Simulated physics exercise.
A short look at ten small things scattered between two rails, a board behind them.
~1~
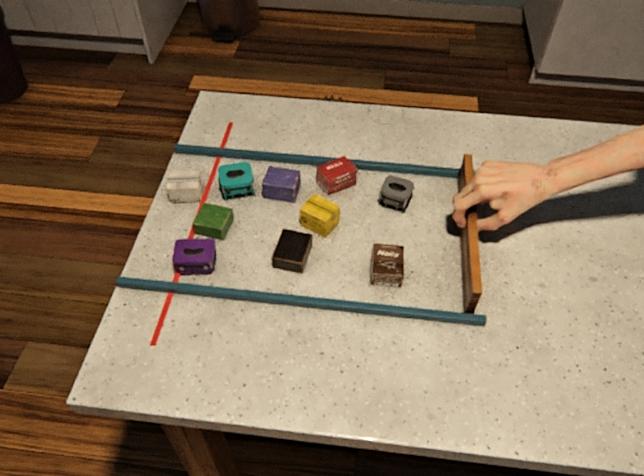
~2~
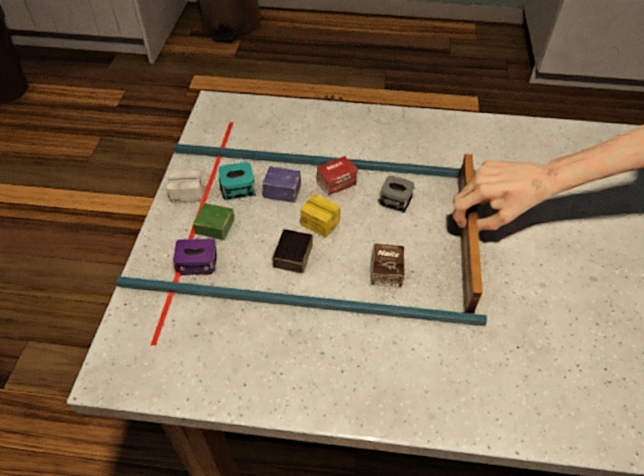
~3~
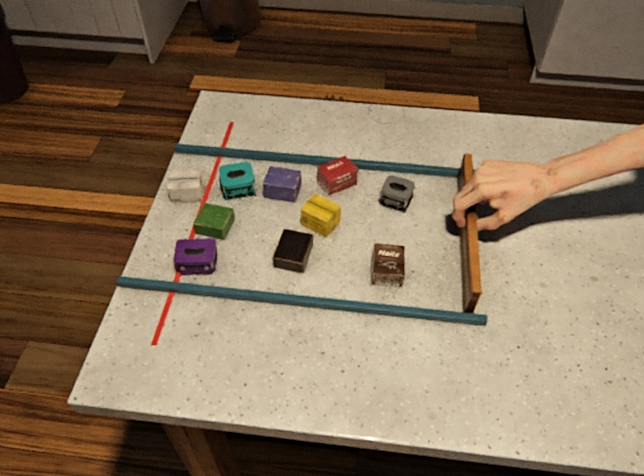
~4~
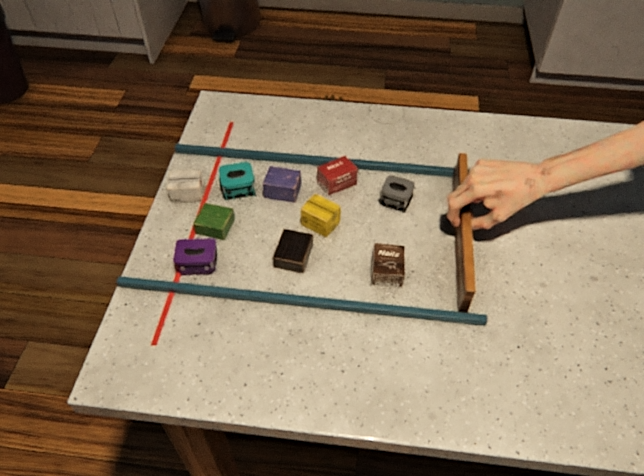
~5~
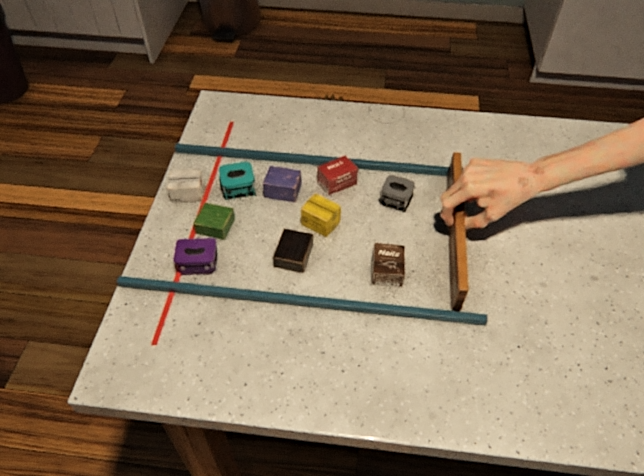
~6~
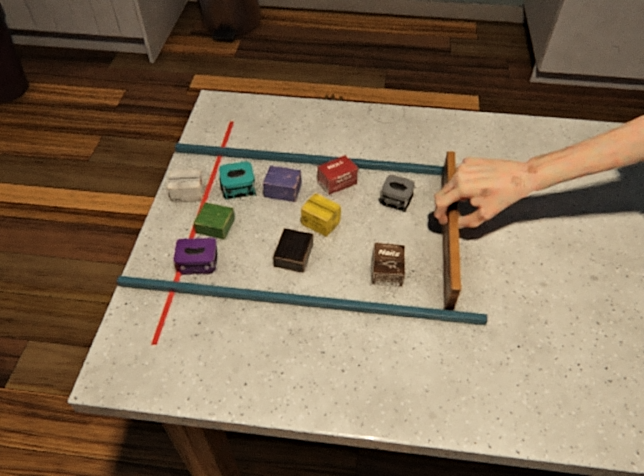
A hand slides a wooden board slightly left between two blue rails, the small colourful boxes scattered ahead of it staying still.
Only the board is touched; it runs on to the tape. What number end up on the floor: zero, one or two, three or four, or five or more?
The number that fall off is three or four.
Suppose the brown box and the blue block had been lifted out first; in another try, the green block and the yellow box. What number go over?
Fallen: 1, and 3 in the other try.
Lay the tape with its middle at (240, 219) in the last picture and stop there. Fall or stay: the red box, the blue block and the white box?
The red box stays on; the blue block does not fall; the white box drops off.
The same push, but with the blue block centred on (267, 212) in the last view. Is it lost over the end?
Then it survives.
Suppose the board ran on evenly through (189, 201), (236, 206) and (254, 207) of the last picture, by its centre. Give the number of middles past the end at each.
In that order 6, 1 and 1.
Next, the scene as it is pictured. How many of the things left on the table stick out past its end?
Overhanging: 3.
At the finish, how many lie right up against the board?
That makes 4.
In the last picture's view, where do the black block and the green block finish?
First (144, 234), then (155, 203).
Early on, none off yet; white box at rest near (186, 186); purple case at rest near (197, 257); green block at rest near (215, 221).
A while later, one off so far; white box in the air near (151, 265); purple case travelled about its own width near (139, 257); green block travelled about its own width near (184, 208).
Finally, the number that fall off is three or four; lost, turquoise case, purple case and white box.
